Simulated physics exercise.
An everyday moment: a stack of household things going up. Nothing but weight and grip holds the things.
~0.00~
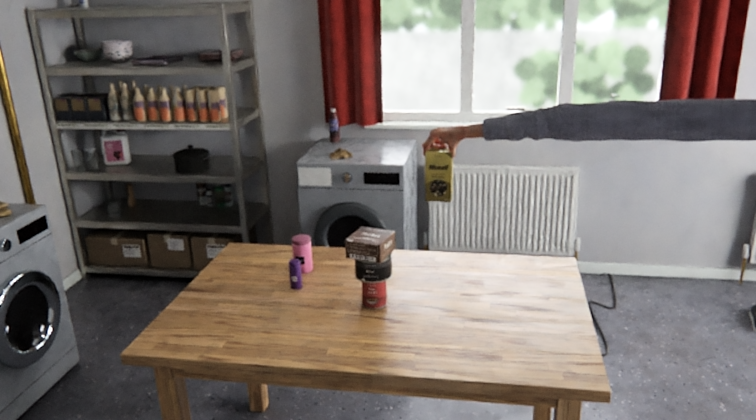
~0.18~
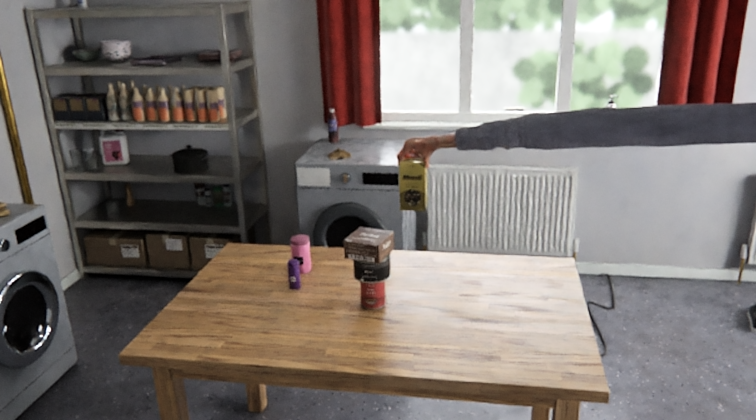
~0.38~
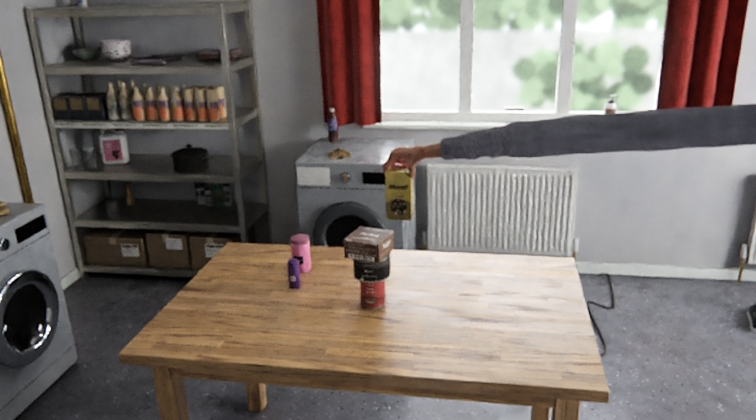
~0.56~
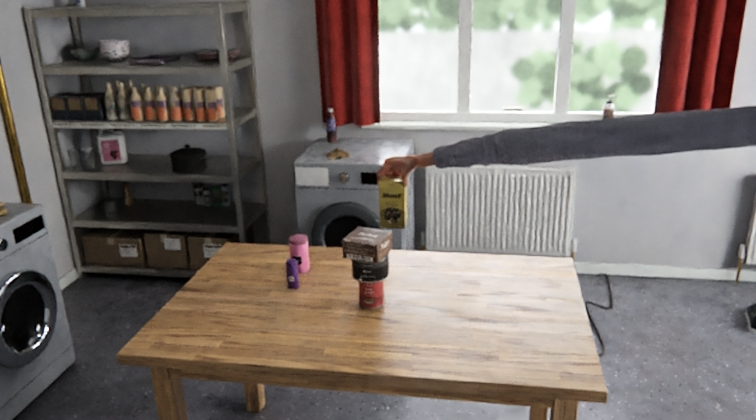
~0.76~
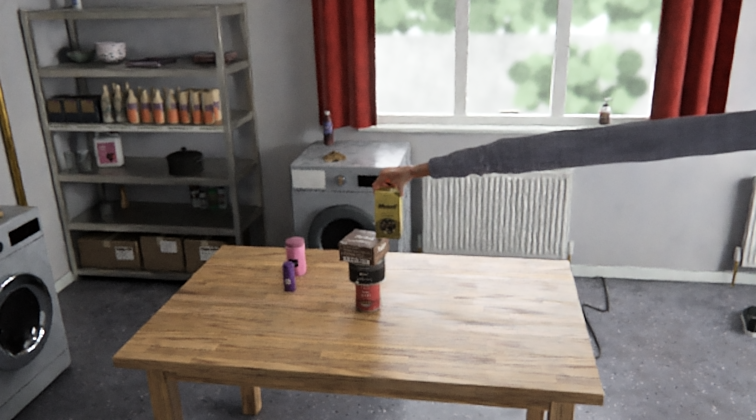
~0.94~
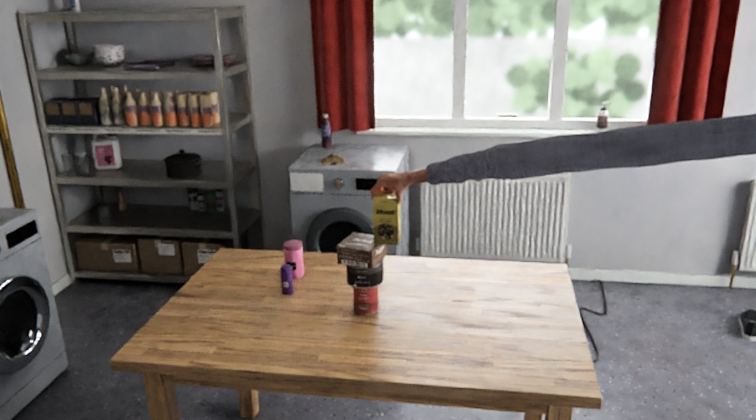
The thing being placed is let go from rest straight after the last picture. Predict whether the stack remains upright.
The pile will not stay secure.
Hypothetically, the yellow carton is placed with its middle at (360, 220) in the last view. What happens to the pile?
The pile remains standing.
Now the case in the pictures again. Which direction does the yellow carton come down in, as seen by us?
Off rightwards in the picture.
Around 1.34 s, yellow carton now fallen.
Around 1.44 s, things are still on the move.
Finally (2.0 s), fallen, yellow carton; the other 5 still in place. Final places as the last picture's camera would see them, yellow carton near (431, 301). The pile loses its balance.
